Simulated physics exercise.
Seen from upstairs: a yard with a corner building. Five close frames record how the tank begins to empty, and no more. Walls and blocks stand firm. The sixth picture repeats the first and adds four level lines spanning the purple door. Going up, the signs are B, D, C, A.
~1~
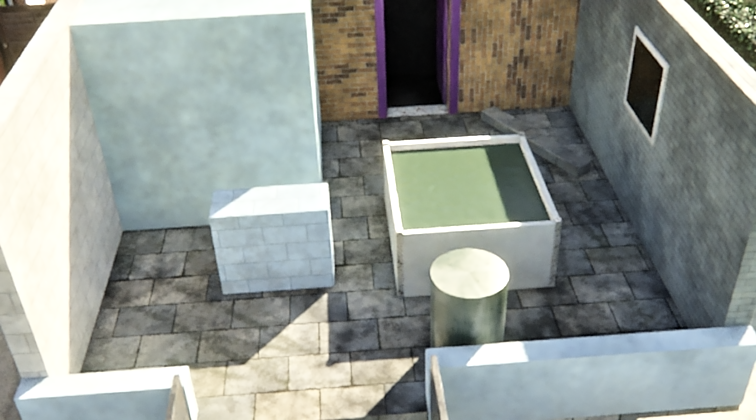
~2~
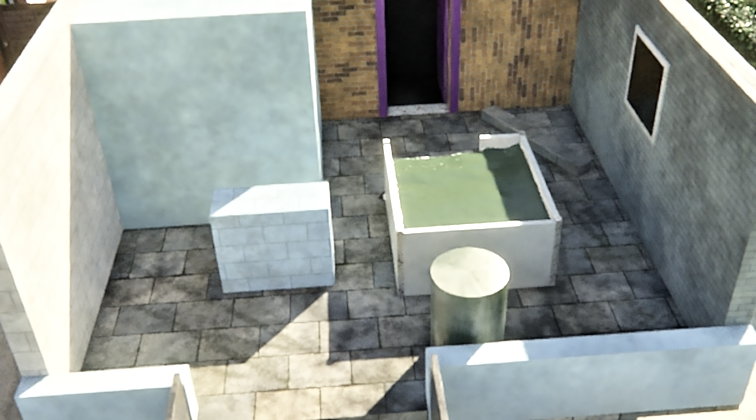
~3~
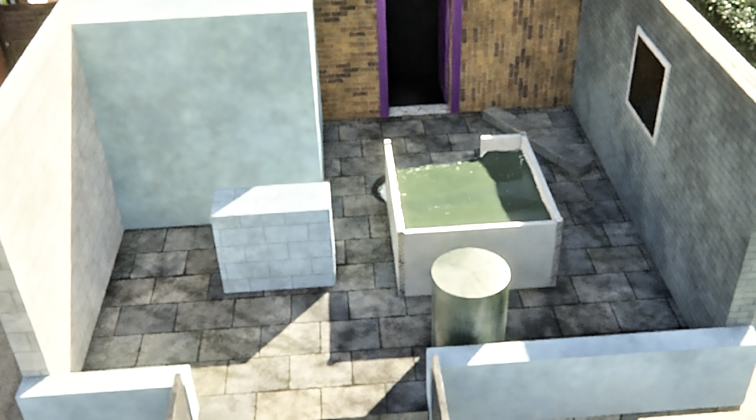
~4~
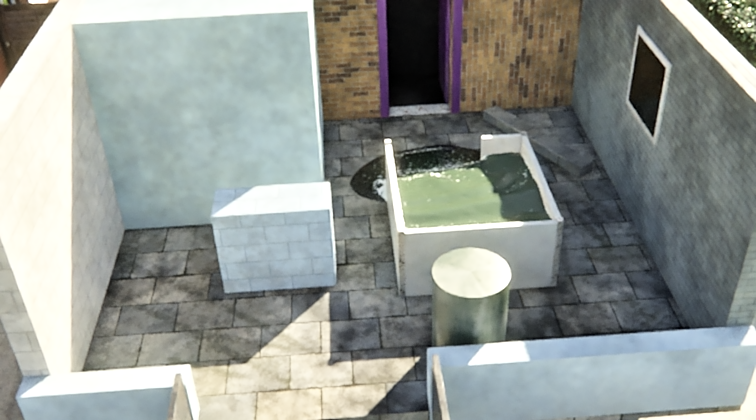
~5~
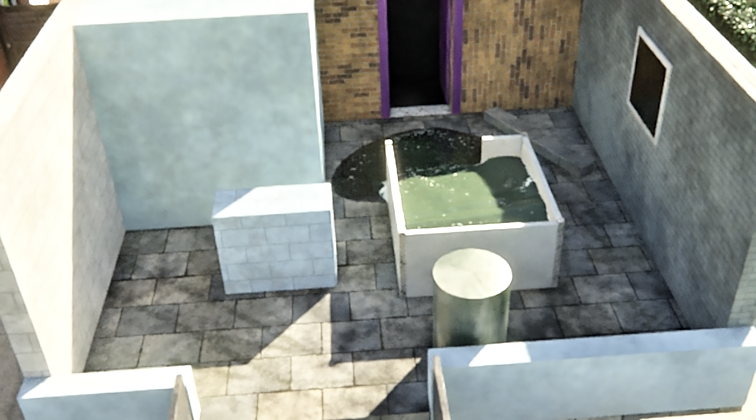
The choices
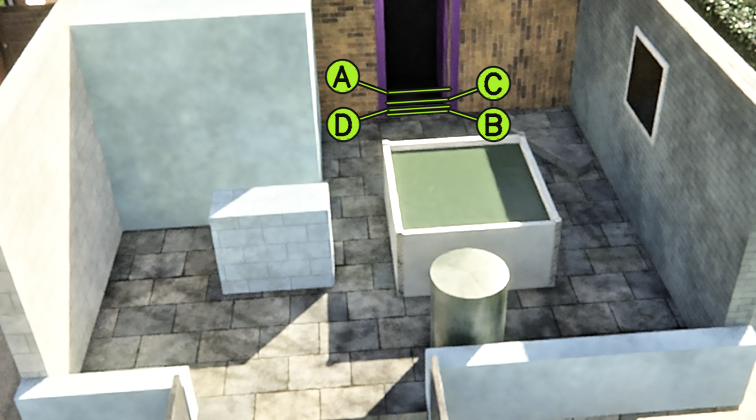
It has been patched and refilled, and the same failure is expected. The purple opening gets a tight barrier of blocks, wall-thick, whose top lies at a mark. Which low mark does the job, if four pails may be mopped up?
A will do.
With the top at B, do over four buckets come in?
Yes, that goes wrong.
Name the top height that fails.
That is height C.
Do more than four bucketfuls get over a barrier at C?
Yes.
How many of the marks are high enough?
One of the four.
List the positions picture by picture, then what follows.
In the first picture, water in the tank at rest, its middle at (465, 186); foot of the purple doorway at (418, 115); open gate at (307, 353).
In the second picture, water covers 1 % of the ground, its front hidden from here.
In the third picture, water covers 4 % of the ground, its front hidden from here.
In the fourth picture, front seen at (363, 174), 8 % of the ground wet.
In the fifth picture, front seen at (442, 130), 14 % of the ground wet.
On the marked copy, A at (418, 90); B at (418, 112); C at (418, 101); D at (418, 108); from the bottom up B, D, C, A.
With A, a splash gets over, under a bucket.
With B, dozens of bucketfuls pour in.
With C, about 13 bucketfuls get in.
With D, dozens of bucketfuls pour in.
